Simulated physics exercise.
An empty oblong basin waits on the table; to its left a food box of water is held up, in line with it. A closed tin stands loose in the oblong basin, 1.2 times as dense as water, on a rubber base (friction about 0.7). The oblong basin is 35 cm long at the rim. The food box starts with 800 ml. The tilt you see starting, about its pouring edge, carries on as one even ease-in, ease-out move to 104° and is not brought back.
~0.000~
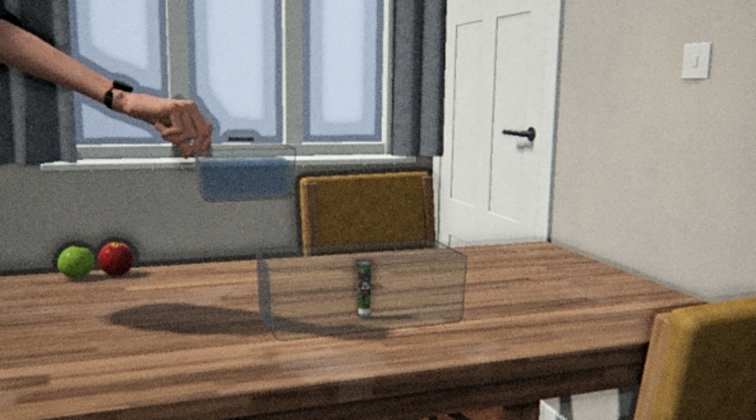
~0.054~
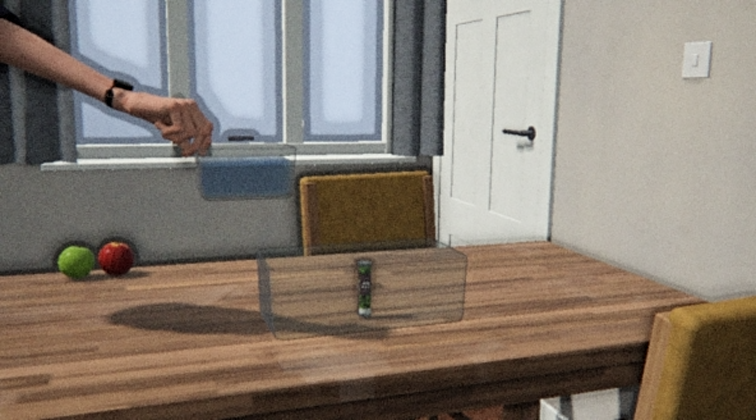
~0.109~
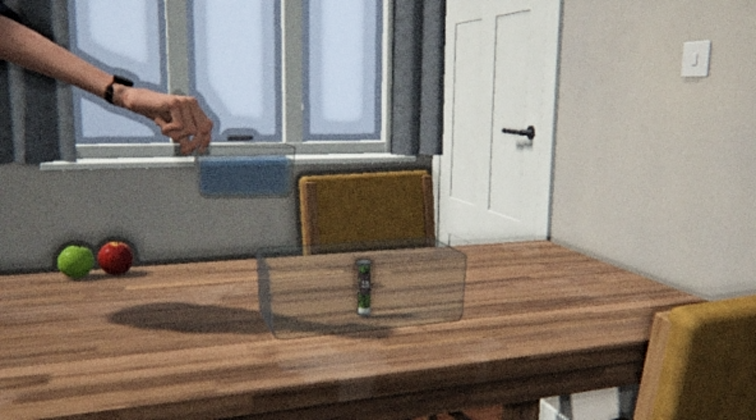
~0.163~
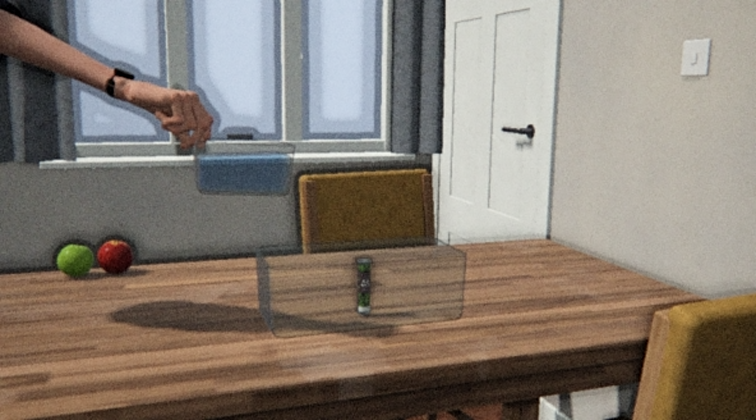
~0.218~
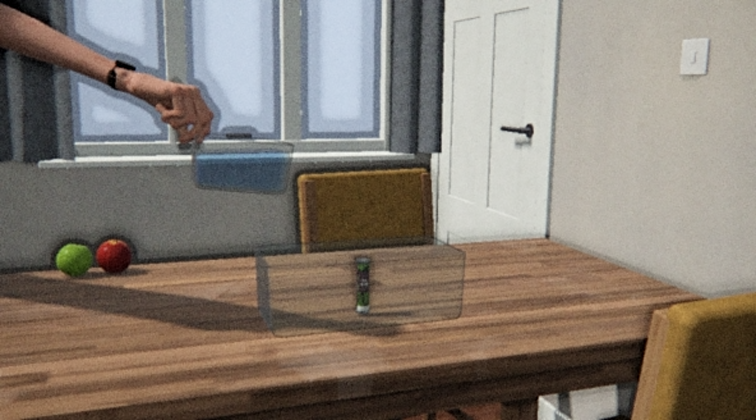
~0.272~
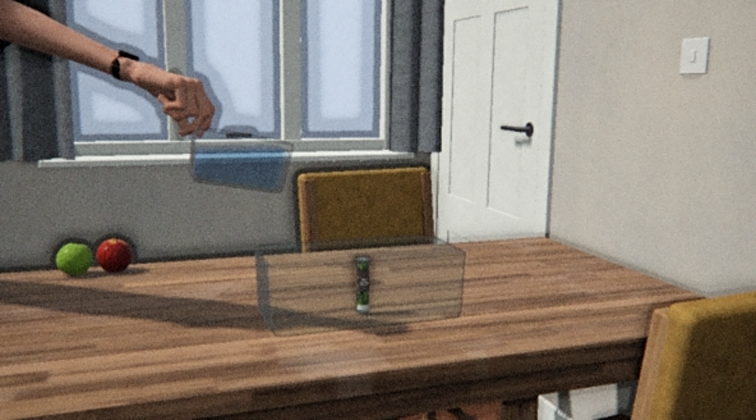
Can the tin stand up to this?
The tin remains upright.
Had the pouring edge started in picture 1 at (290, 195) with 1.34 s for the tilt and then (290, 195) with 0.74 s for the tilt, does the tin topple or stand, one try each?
First it topples; then it topples.
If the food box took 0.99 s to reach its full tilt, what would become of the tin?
The tin stays up.
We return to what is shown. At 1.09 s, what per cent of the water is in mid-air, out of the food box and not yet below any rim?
Near 18 in a hundred.
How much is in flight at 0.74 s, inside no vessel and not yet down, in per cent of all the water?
About 34 per cent.
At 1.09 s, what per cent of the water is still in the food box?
Some 12 per cent.
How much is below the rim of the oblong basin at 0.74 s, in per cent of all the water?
Near 4 in a hundred.
Then, 0.74 s in, the tilt is 61° and 63 per cent is still to pour; the tin stands where it began.
Then, 1.09 s in, the tilt is 95° and 13 per cent is still to pour; the tin stands where it began.
Then, 1.45 s in, the tilt is 104° and 0 per cent is still to pour; the tin stands where it began.
Then, 1.84 s in, the tilt is 104° and 0 per cent is still to pour; the tin stands where it began.
Finally, the tin stands where it began.
